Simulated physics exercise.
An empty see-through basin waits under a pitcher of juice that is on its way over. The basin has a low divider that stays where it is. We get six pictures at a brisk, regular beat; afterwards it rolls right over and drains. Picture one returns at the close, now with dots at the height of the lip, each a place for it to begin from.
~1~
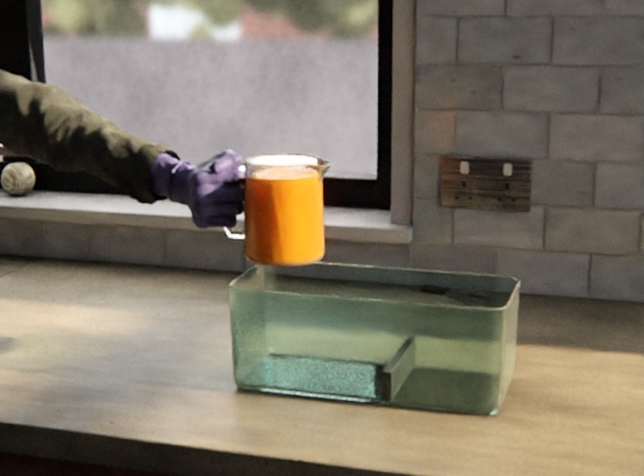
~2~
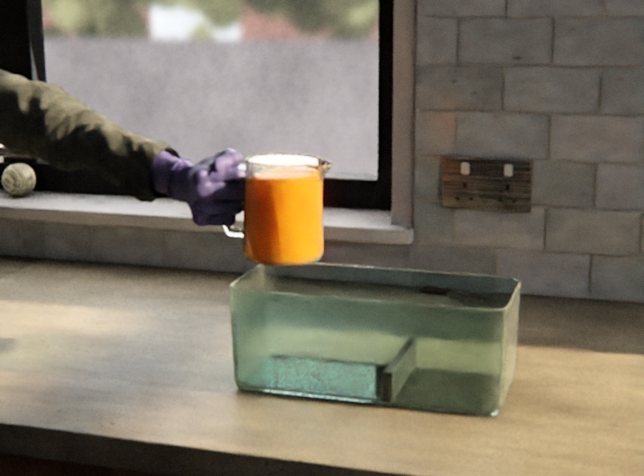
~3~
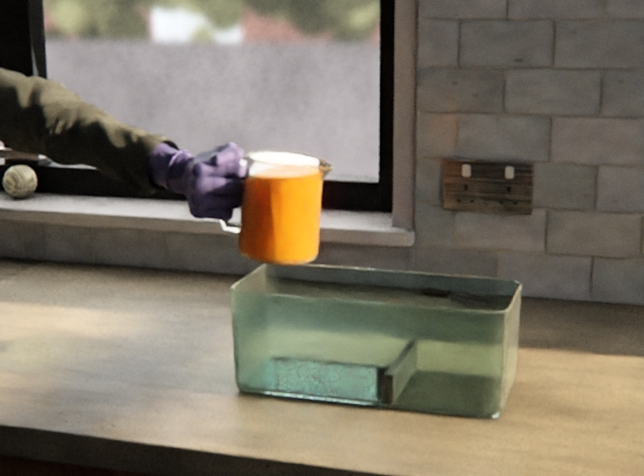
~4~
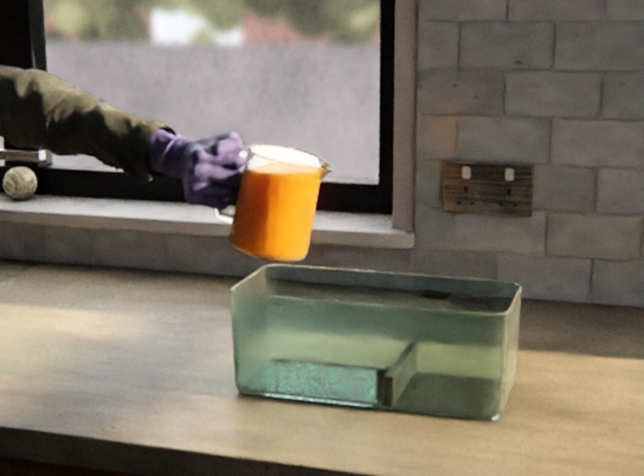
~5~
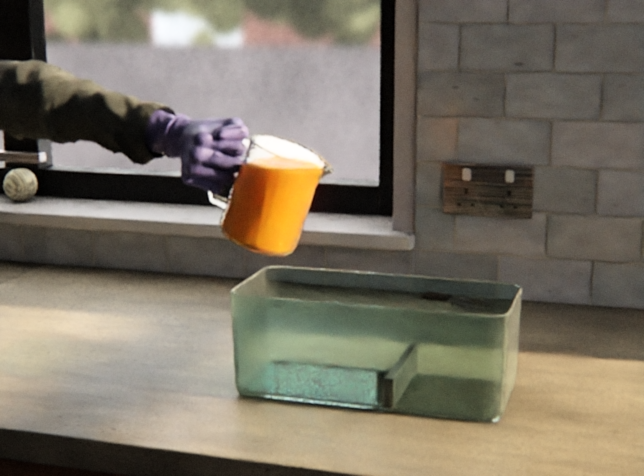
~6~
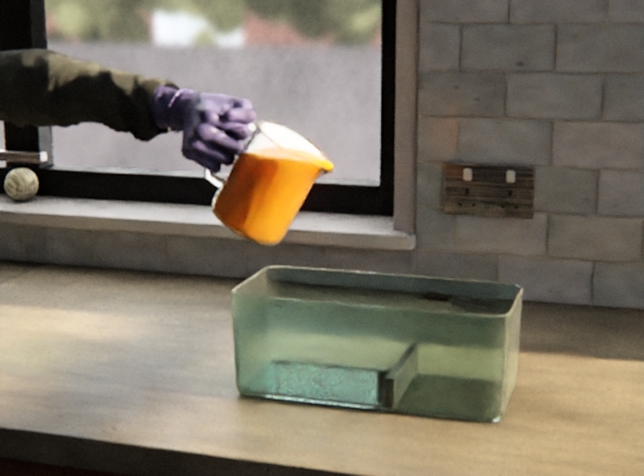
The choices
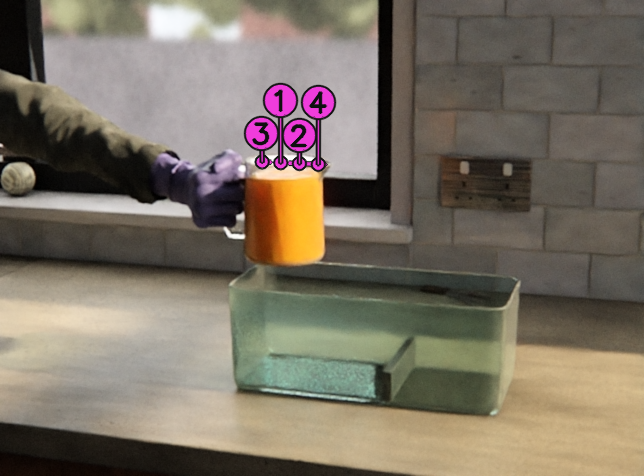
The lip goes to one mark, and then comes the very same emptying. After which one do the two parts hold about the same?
It is 2.
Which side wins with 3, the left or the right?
More ends on the left.
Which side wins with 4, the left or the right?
The right side.
On the marked copy, 1 at (280, 162); 2 at (299, 163); 3 at (262, 161); 4 at (318, 164).
If 1 is chosen, about 83 % ends left of the wall and 13 % right of it; 4 % is lost outside.
If 2 is chosen, about 58 % ends left of the wall and 40 % right of it.
If 3 is chosen, about 86 % ends left of the wall and 9 % right of it; 4 % is lost outside.
If 4 is chosen, about 25 % ends left of the wall and 72 % right of it.
